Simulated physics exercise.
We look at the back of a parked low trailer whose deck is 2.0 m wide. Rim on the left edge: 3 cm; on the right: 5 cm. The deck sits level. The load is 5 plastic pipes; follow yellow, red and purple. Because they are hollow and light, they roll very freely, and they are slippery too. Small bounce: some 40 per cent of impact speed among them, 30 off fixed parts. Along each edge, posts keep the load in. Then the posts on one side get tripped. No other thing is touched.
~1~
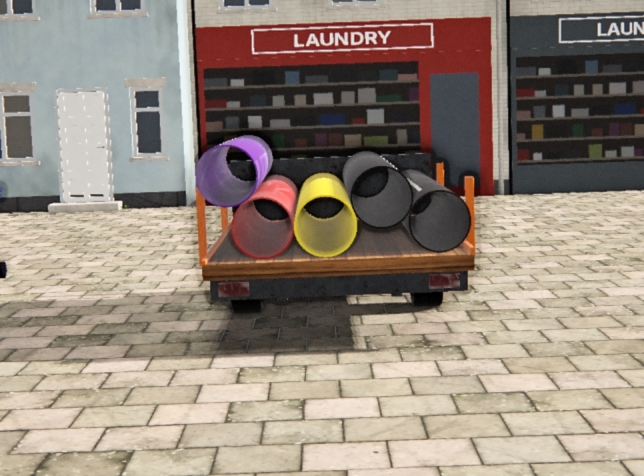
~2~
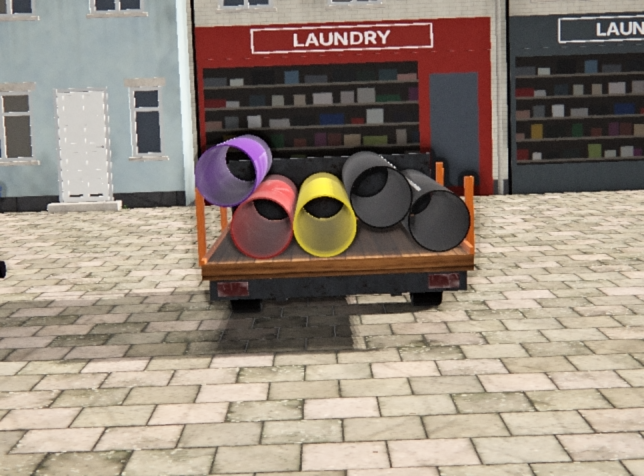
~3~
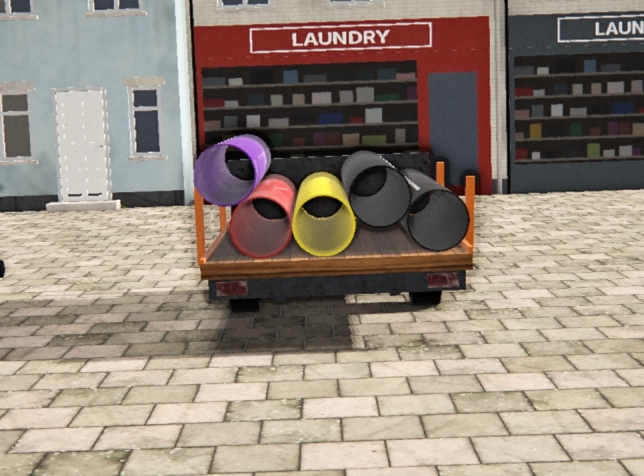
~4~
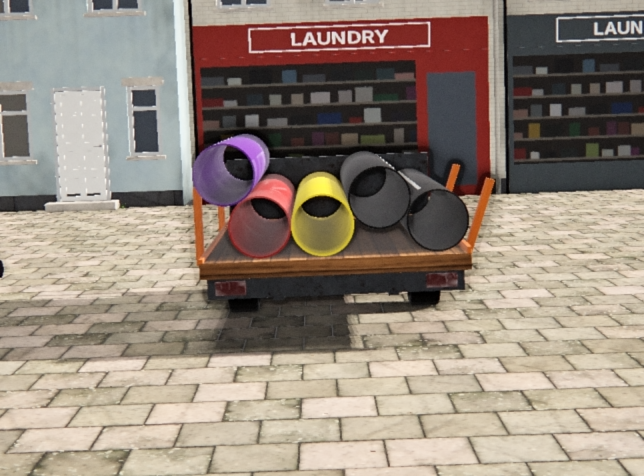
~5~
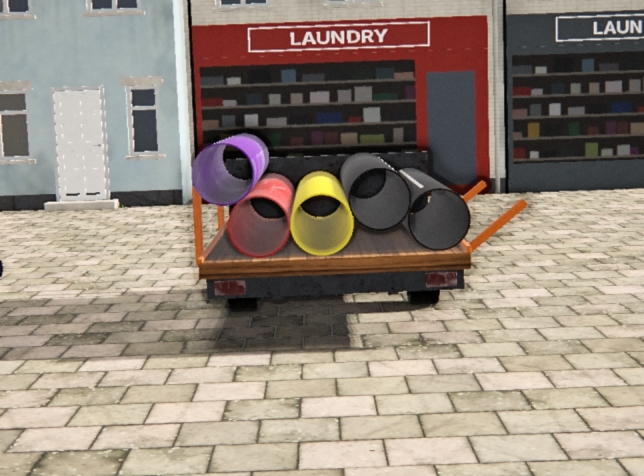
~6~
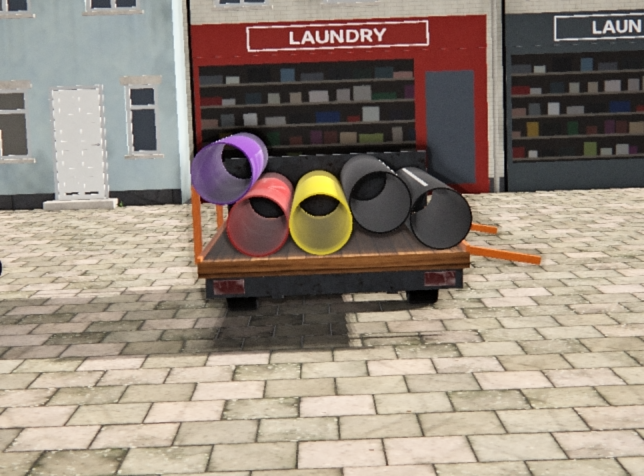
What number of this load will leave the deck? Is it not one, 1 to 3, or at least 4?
It is not one.
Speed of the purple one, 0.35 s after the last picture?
0.0 m/s, roughly.
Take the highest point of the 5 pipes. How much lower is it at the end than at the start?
0 cm.
Another 0.3 s on from the last picture, yellow is on the deck, 90 cm from the left edge; red is on the deck, 45 cm from the left edge; purple is up on others, 20 cm from the left edge; 0 of 5 are off.
In the end (0.8 s after the last picture), yellow is on the deck, 90 cm from the left edge; red is on the deck, 45 cm from the left edge; purple is up on others, 20 cm from the left edge; 0 of 5 are off.
